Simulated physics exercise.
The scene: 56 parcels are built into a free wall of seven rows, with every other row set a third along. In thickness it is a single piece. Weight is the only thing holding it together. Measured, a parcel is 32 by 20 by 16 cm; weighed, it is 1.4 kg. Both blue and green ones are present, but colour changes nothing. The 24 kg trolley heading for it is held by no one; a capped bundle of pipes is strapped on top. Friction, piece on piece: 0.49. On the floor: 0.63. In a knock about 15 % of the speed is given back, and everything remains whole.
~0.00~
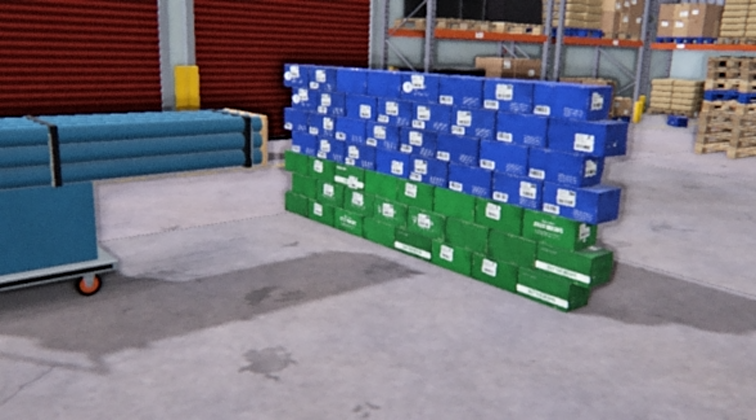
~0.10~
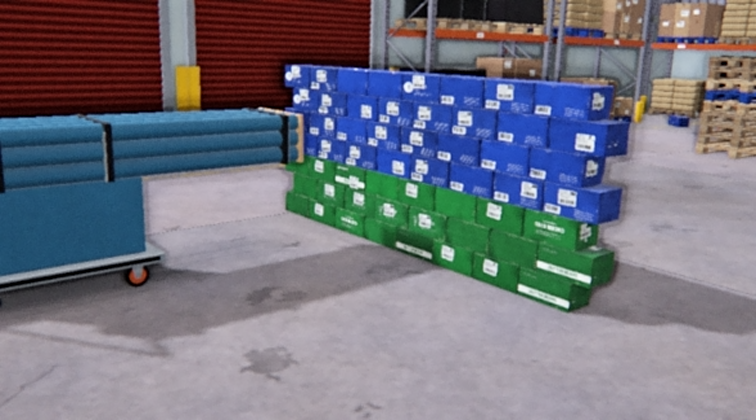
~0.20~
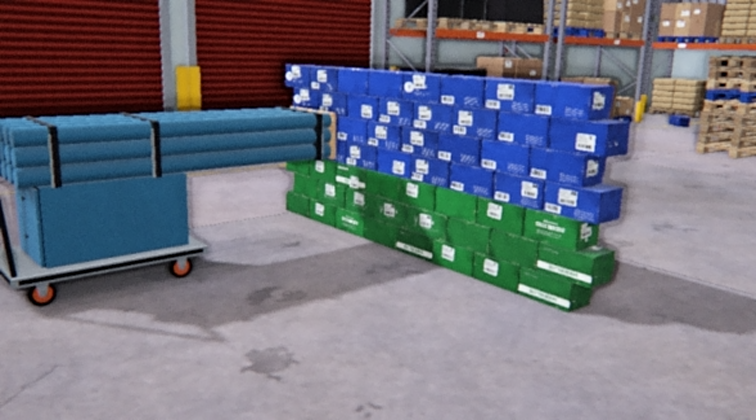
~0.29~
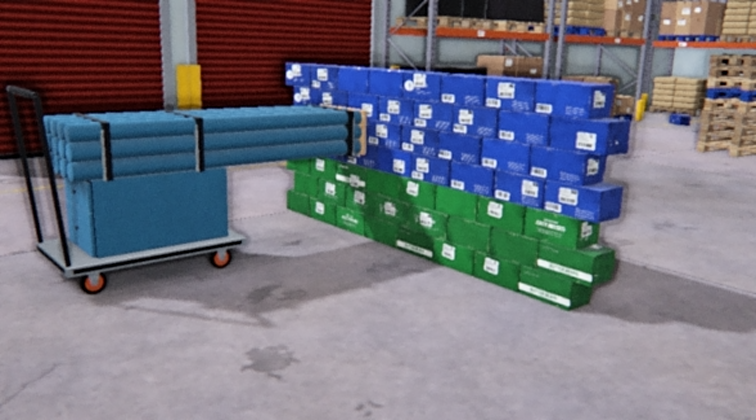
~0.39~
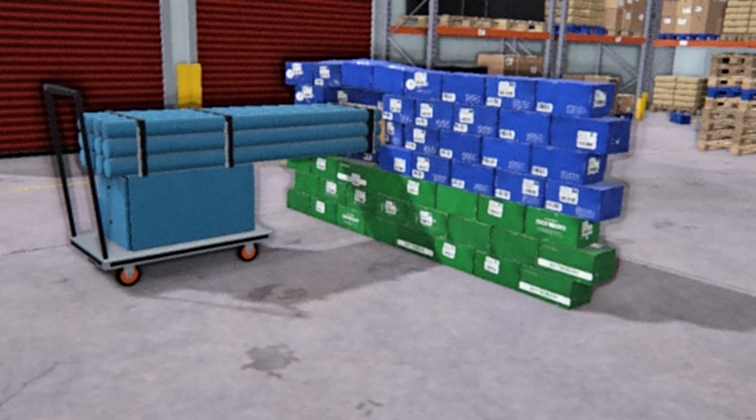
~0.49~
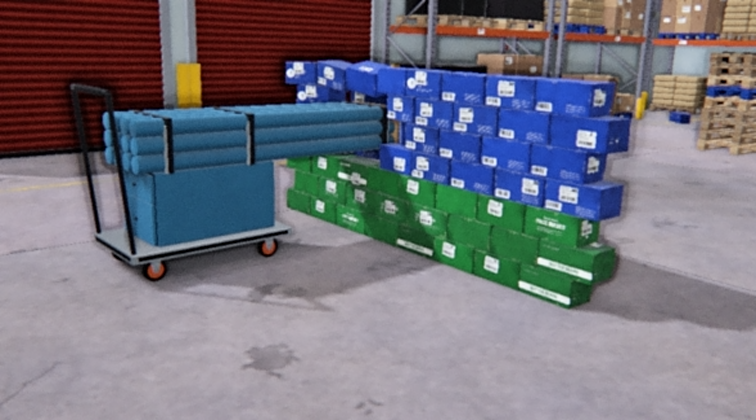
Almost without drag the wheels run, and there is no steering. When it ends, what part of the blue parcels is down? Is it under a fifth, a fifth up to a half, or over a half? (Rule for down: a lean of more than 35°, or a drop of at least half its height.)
Share down: A fifth up to a half.
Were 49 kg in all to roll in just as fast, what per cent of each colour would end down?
Colour by colour that makes green 0, blue 40 percent.
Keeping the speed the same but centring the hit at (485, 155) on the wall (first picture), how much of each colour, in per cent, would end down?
Down at the end: Green 0 percent, blue 20 percent.
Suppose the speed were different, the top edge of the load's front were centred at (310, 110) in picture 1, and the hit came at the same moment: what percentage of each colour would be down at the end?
Result - green: 0%; blue: 0%.
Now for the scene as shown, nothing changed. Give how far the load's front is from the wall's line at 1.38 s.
Measured: Approx. 95 cm.
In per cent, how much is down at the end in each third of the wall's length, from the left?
Per cent - left 40, middle 30, right 0.
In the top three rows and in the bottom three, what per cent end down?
For the top it's 40 in a hundred, for the bottom 0 in a hundred.
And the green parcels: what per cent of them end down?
Of the green ones, 0 in a hundred finish down.
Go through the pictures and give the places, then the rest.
In the first frame (pixels give the middle of a visible side), load (258, 132) 79 cm short of the wall; top blue parcel (507, 96); top green parcel (321, 170); none has stirred.
Load (295, 130) 54 cm short of the wall; top blue parcel (508, 96), in the second frame.
Load (328, 128) 30 cm short of the wall; top blue parcel (508, 96), in the third frame.
Load (359, 124) 54 mm short of the wall; top blue parcel (508, 95), in the fourth frame.
Load (379, 122) 12 cm into the wall's line; top blue parcel (509, 94); steepest lean 7°, the parcel at (326, 75); movement in 12 of them, in the fifth frame.
Load (393, 120) 26 cm into the wall's line; top blue parcel (509, 93); top green parcel (325, 166) 17 mm from its place; movement in 18 of them, in the sixth frame.
After 0.76 s, load 60 cm past the wall's line, still rolling; 7 of the 32 blue parcels down (7 of 56 in all colours); top blue parcel unmoved; top green parcel 15 mm from its place.
After 1.38 s, load 97 cm past the wall's line, still rolling; 12 of the 32 blue parcels down (12 of 56 in all colours); top blue parcel unmoved; top green parcel 48 mm from its place.
In the end (2.8 s), load 96 cm past the wall's line, stopped; 12 of the 32 blue parcels down (12 of 56 in all colours); top blue parcel unmoved; top green parcel 48 mm from its place. That is 38 per cent. From the last view, middles, top blue parcel near (521, 93), top green parcel near (339, 165).
